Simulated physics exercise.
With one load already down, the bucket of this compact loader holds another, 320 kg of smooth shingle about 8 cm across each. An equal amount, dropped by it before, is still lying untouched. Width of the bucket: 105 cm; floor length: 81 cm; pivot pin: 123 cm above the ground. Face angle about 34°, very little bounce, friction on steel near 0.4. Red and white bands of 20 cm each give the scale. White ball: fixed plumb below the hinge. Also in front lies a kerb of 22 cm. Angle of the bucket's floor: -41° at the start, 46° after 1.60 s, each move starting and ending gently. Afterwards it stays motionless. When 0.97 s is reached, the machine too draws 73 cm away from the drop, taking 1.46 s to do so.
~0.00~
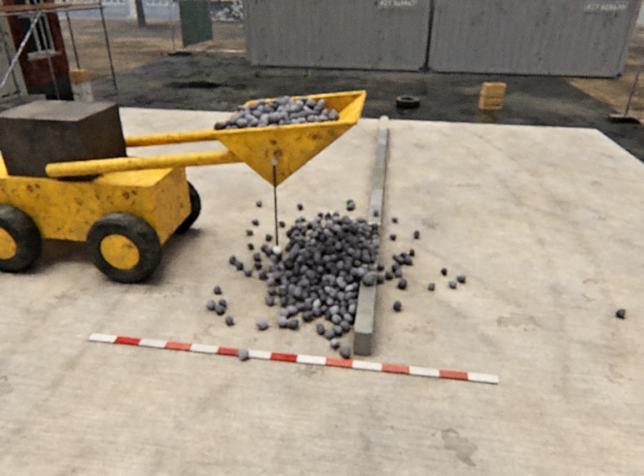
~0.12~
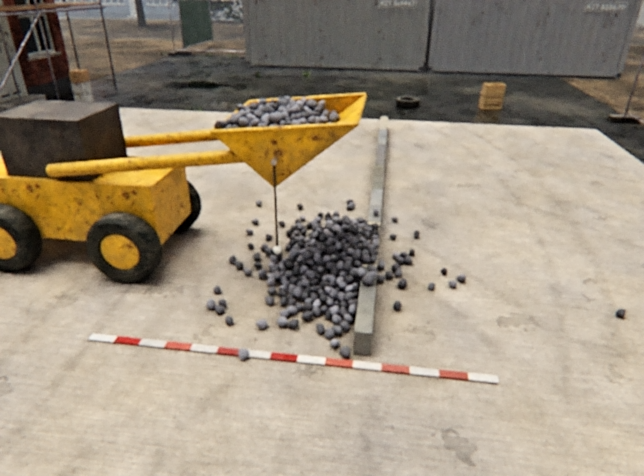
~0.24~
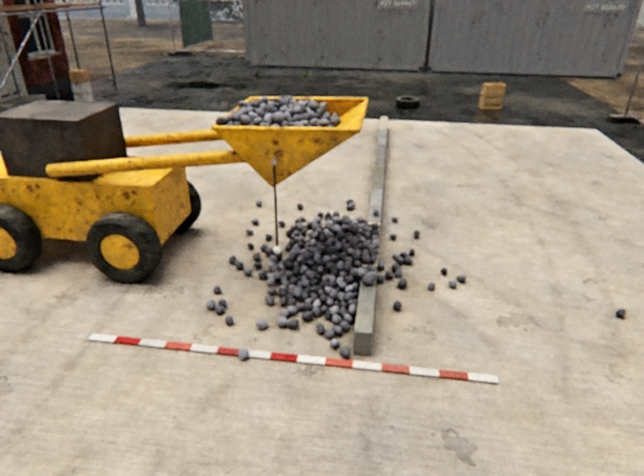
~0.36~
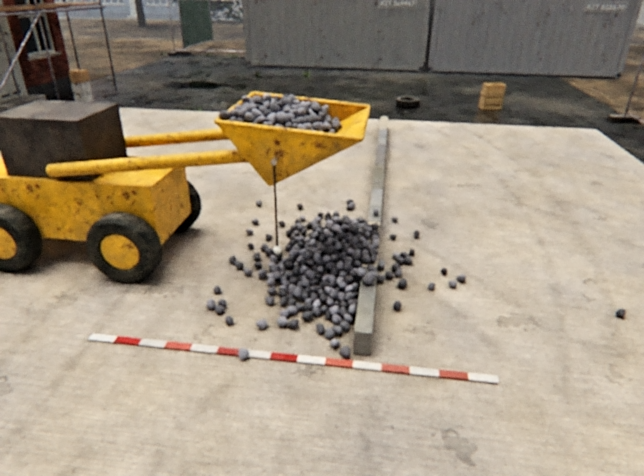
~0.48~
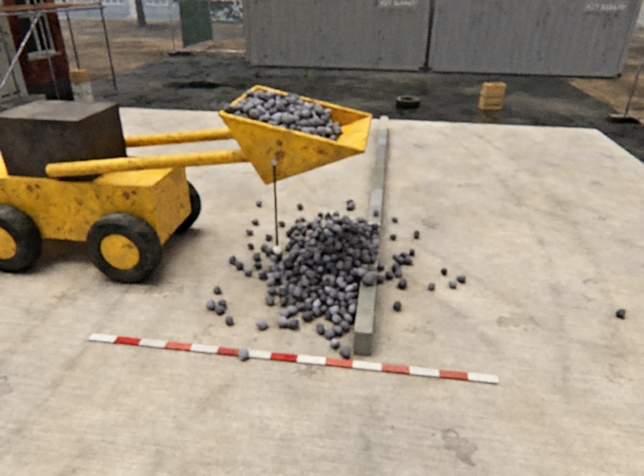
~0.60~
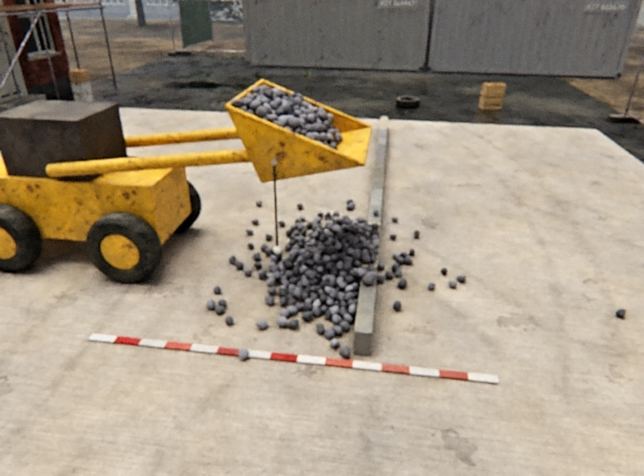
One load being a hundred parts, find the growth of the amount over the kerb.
A growth of about 22 parts in a hundred.
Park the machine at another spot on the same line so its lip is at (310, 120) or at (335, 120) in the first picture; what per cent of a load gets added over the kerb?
Case one about 0 %, case two about 5 %.
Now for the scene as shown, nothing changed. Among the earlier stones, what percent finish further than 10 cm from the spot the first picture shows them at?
25 %.
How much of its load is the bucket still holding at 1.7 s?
Roughly 5 parts in a hundred of the load.
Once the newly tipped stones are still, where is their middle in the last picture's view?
Near (338, 254).
After 1.2 s the floor is at 32°; in per cent of one load, 89 in the bucket, 107 on this side of the kerb, 4 over the kerb; the foremost stones are at (452, 271).
After 1.7 s the floor is at 46°; in per cent of one load, 3 in the bucket, 176 on this side of the kerb, 22 over the kerb; the foremost stones are at (468, 279).
After 2.9 s the floor is at 46°; in per cent of one load, 0 in the bucket, 174 on this side of the kerb, 26 over the kerb; the foremost stones are at (524, 279).
After 5.5 s the floor is at 46°; in per cent of one load, 0 in the bucket, 174 on this side of the kerb, 26 over the kerb; the foremost stones are at (524, 279). Net gain over the kerb, 22.
